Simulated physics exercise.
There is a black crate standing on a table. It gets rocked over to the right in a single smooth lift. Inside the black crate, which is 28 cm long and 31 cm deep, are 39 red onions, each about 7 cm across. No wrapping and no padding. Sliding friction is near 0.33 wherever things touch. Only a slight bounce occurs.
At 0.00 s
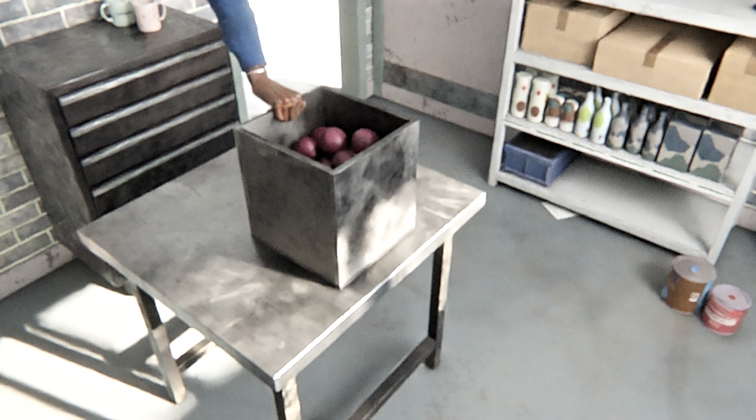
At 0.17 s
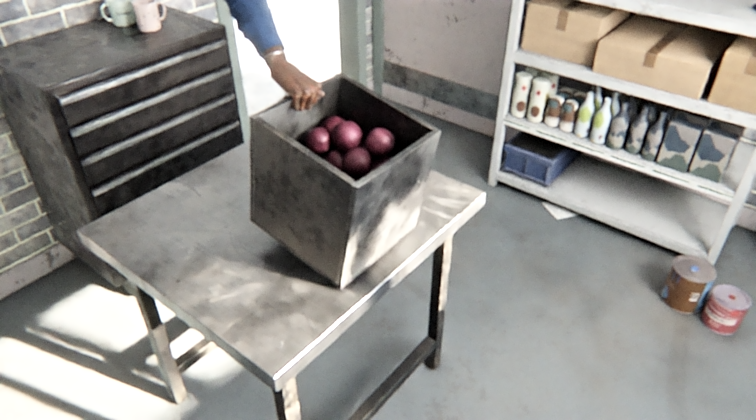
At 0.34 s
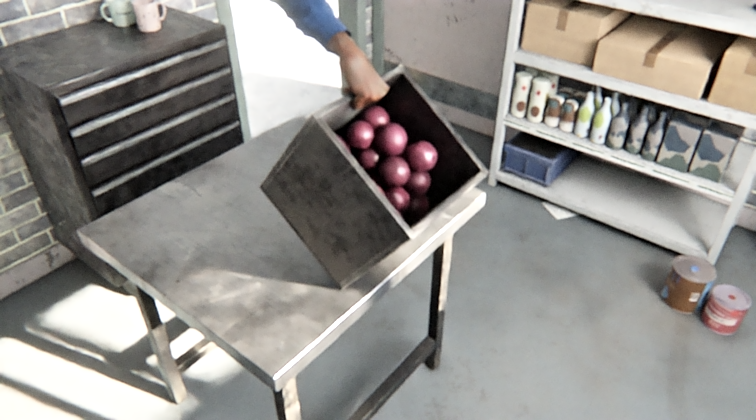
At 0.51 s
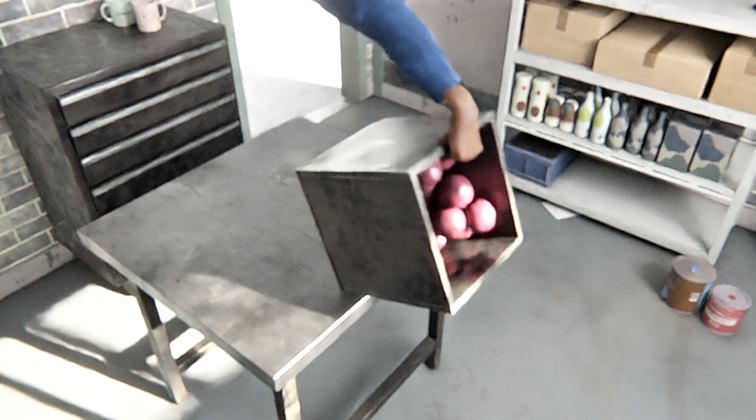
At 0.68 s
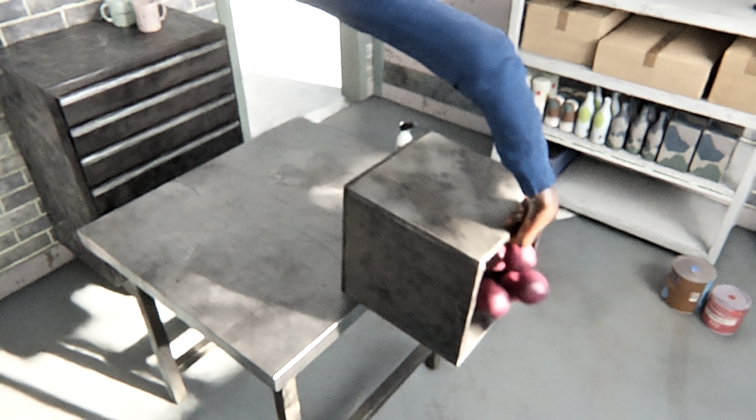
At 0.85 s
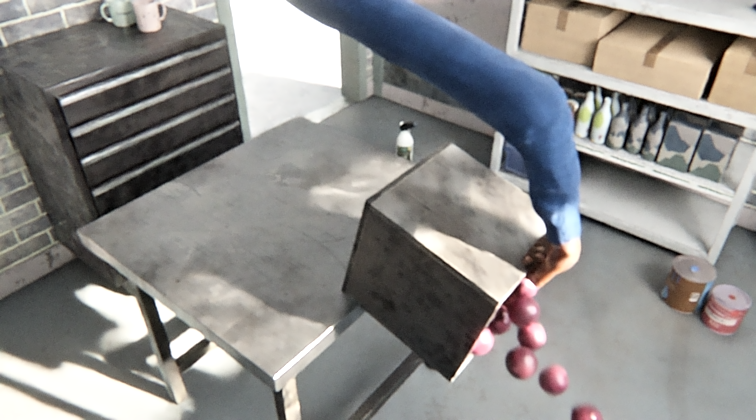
In the video, a hand grips the rim of a dark crate of red onions on a table and tips it to the right until it lies past its side, and several onions drop out of the open end.
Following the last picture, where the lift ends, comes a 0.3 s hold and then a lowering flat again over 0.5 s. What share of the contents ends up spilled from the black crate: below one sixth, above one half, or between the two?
The black crate spills above one half of its contents.
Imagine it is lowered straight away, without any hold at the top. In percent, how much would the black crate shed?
In that case the black crate sheds 70 percent of its load.
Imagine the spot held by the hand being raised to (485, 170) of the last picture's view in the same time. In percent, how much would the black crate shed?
Black crate 10%.
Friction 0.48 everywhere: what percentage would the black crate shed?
In that case the black crate sheds 90 per cent of its load.
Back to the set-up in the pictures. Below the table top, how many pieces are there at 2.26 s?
I'd estimate some 35 at that moment.
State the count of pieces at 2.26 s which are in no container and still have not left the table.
Near 0, give or take.
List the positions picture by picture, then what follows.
In the first picture (we follow the rim corner now nearest the camera), black crate at (331, 171); tilt 0°; nothing out yet.
Black crate at (355, 183); tilt 11°, in the second picture.
Black crate at (409, 231); tilt 37°, in the third picture.
Black crate at (453, 307); tilt 68°, in the fourth picture.
Black crate at (460, 361); tilt 94°; 1 out, the lowest onion at (530, 288), in the fifth picture.
Black crate at (454, 378); tilt 105°; 7 out, in the sixth picture.
After 1.07 s, tilt 105°; 19 of 39 out of the black crate.
After 1.36 s, tilt 65°; 31 of 39 out of the black crate.
After 1.75 s, tilt 0°; 37 of 39 out of the black crate.
Final count (at 2.26 s), 37 of 39 out of the black crate. Asked share, 37 of 39, 95 per cent.
